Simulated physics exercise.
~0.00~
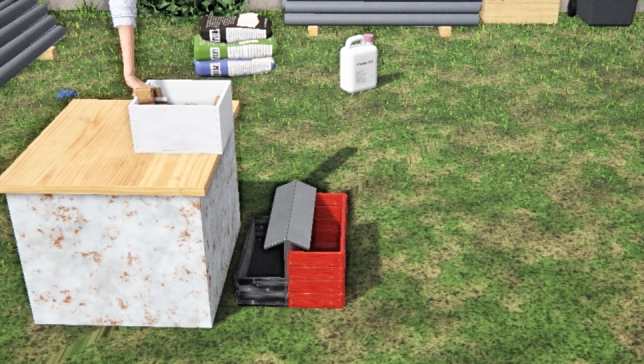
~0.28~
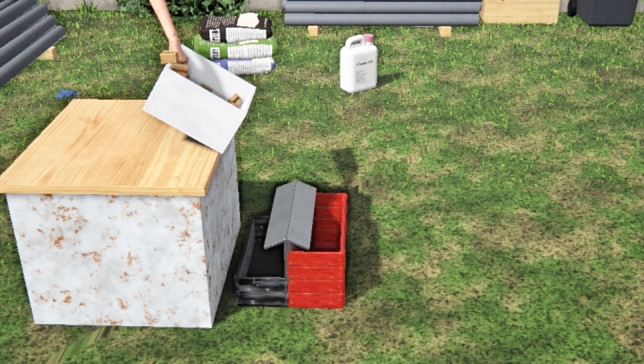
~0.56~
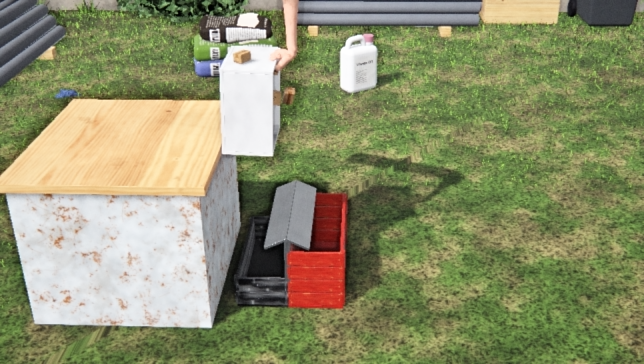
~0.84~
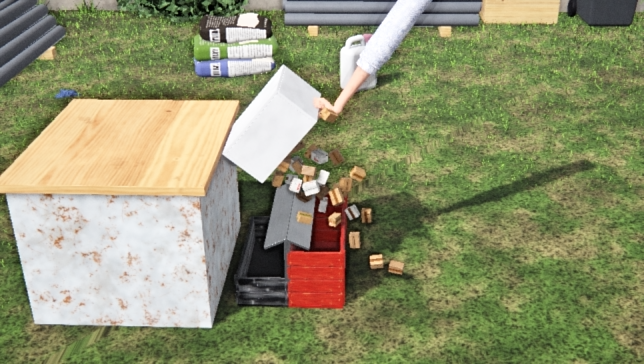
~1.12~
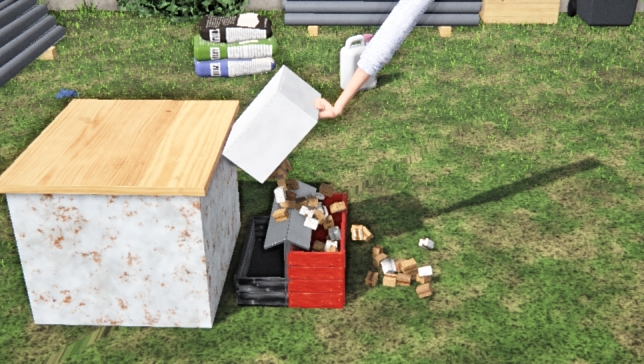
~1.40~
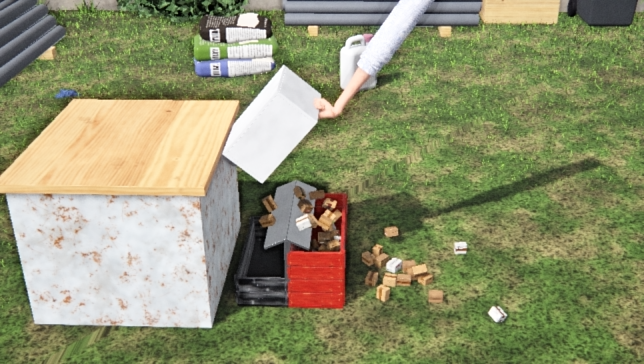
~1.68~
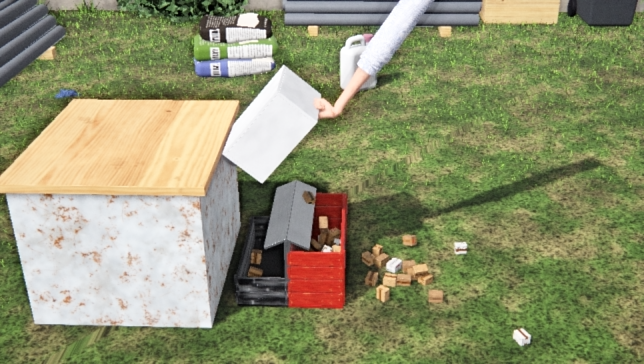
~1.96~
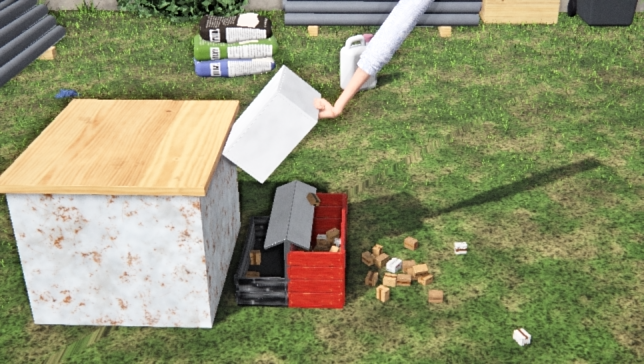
In the video, a hand tips a white box over the edge of a wooden-topped bench on grass, pouring small brown and white parcels onto a grey ridge over black and red containers. Most settle in the red tub, a few in the black trough, and others on the grass to the right.
